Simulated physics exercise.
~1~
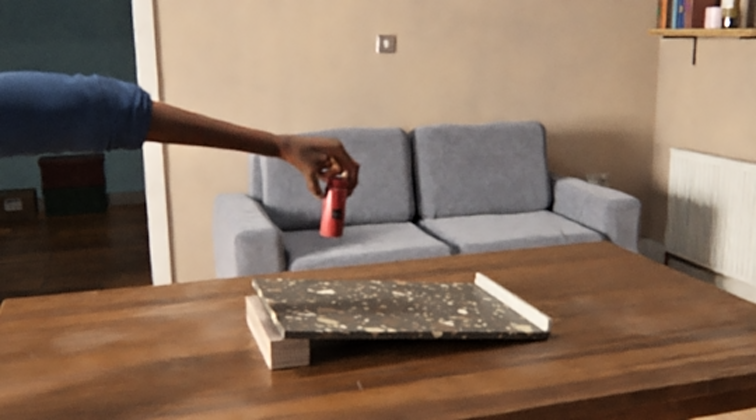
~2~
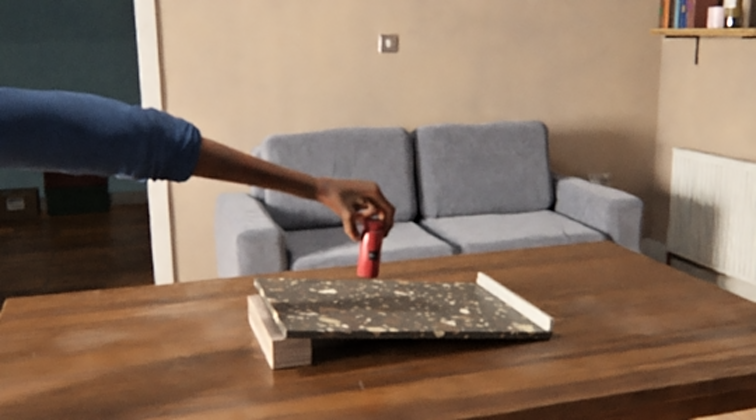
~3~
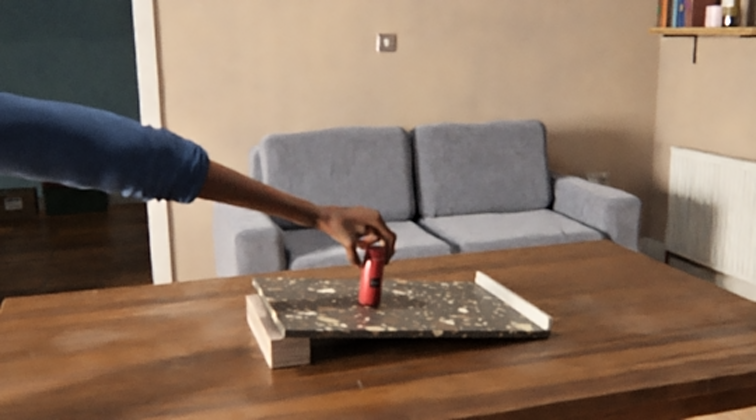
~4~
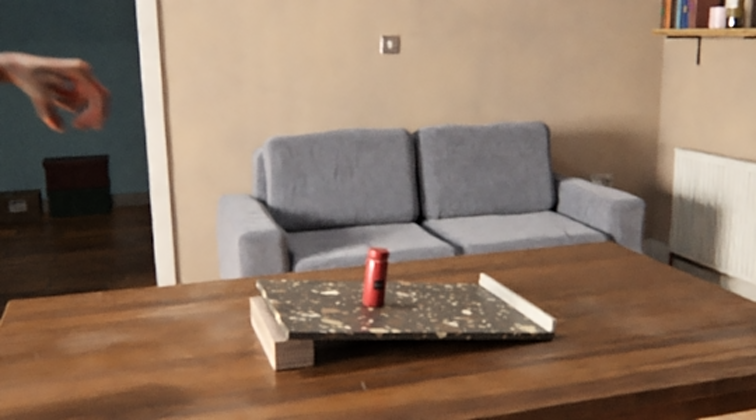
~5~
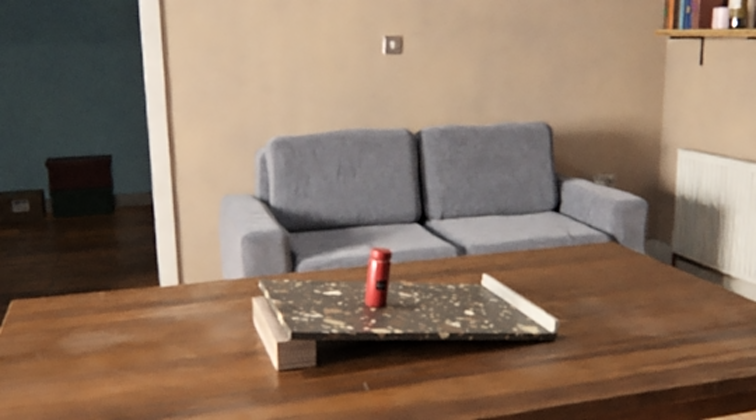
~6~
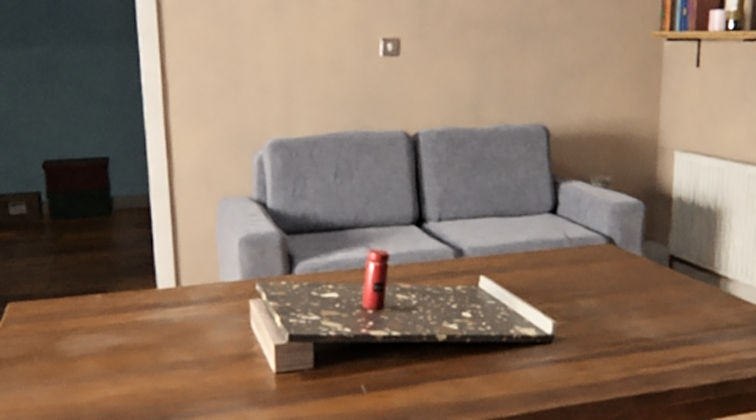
A red shaker was carried in by a hand from the left, lowered upright onto a speckled board propped up on a wooden table, and released. The hand drew back out of view, and the shaker stayed standing where it was put.
